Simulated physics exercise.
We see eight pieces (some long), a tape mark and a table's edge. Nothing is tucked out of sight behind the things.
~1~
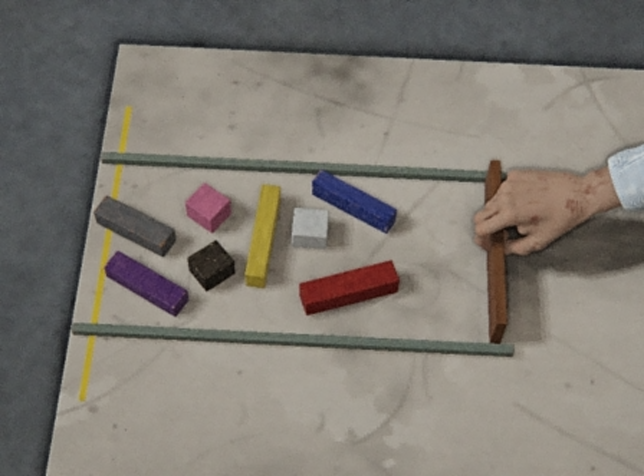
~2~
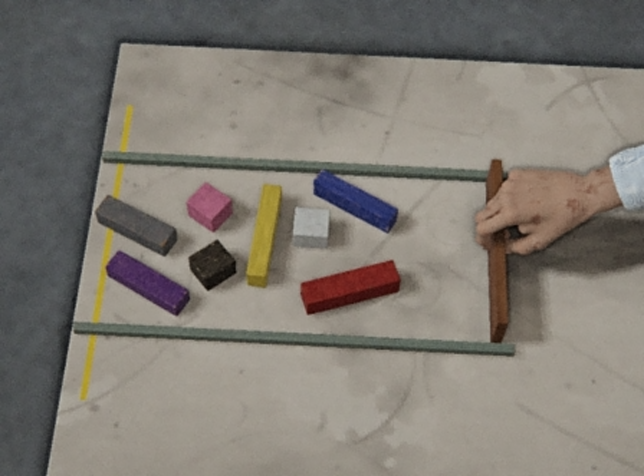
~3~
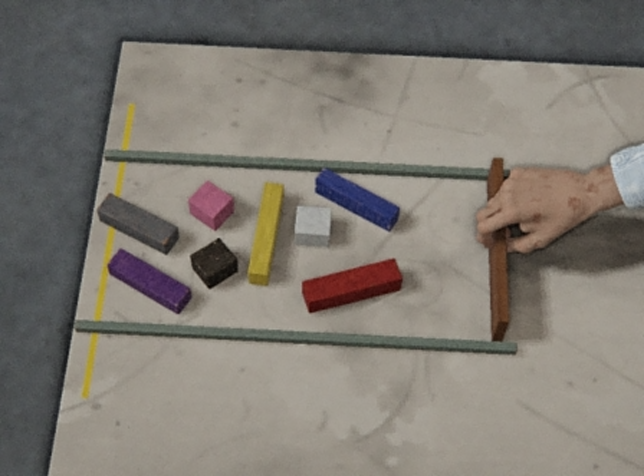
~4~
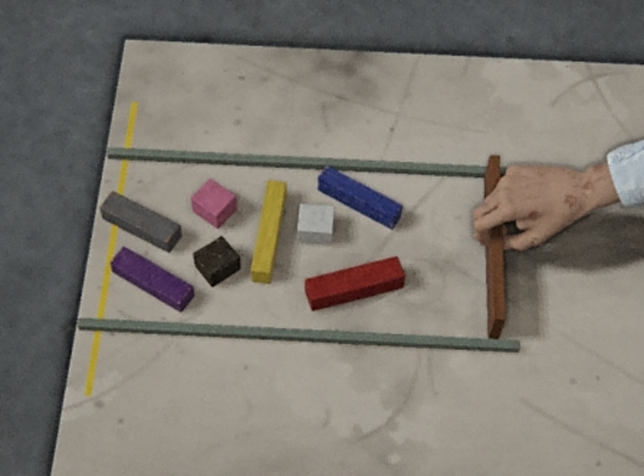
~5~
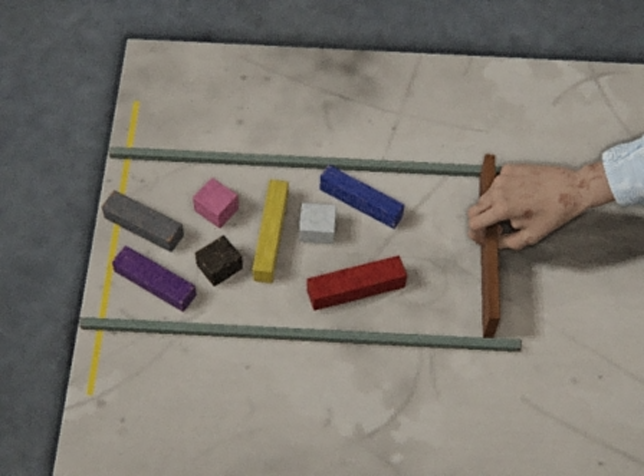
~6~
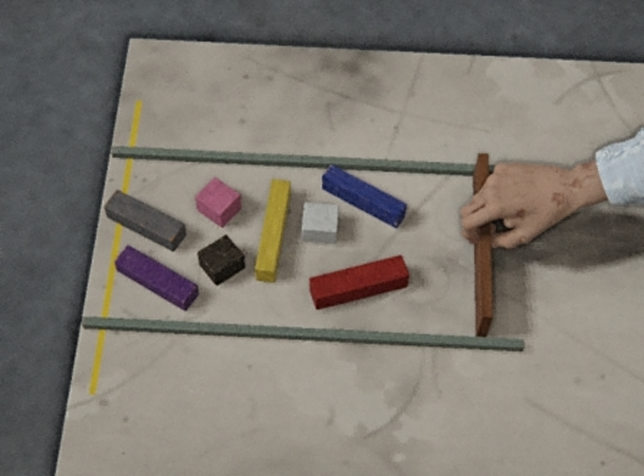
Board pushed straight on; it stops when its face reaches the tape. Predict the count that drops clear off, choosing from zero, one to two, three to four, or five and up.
The count is five and up.
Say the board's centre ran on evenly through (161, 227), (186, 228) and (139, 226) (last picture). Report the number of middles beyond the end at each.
The counts: 4, 3 and 5.
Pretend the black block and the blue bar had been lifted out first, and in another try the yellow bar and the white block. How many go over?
5 for the first case, 6 for the second.
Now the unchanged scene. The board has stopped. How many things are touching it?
Counting them up gives 2.
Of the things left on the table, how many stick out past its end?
2 is the number.
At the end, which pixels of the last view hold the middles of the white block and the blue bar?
Final spots - white block (101, 223), blue bar (104, 171).
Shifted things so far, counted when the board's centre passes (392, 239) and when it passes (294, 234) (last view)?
Moved so far: 2, later 6.
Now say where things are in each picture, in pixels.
In the first frame, grey bar (135, 226); purple bar (146, 284); pink block (208, 208); board (495, 250); tape (107, 243).
In the second frame, purple bar (148, 283); blue bar (355, 201).
In the third frame, pink block (211, 206); red bar (352, 286).
In the fourth frame, grey bar (141, 222); yellow bar (269, 231).
In the fifth frame, purple bar (154, 279); black block (219, 261).
In the sixth frame, grey bar (145, 220); purple bar (157, 278); pink block (218, 202); board (482, 244); tape (118, 237).
Soon after, none off yet; grey bar at rest near (145, 220); purple bar at rest near (157, 278); pink block at rest near (218, 202).
After that, none off yet; grey bar displaced a little near (118, 218); purple bar displaced about its own width near (106, 269); pink block displaced well along near (135, 198).
In the end, the number that fall off is five or more; gone, red bar, yellow bar, black block, pink block, purple bar and grey bar.
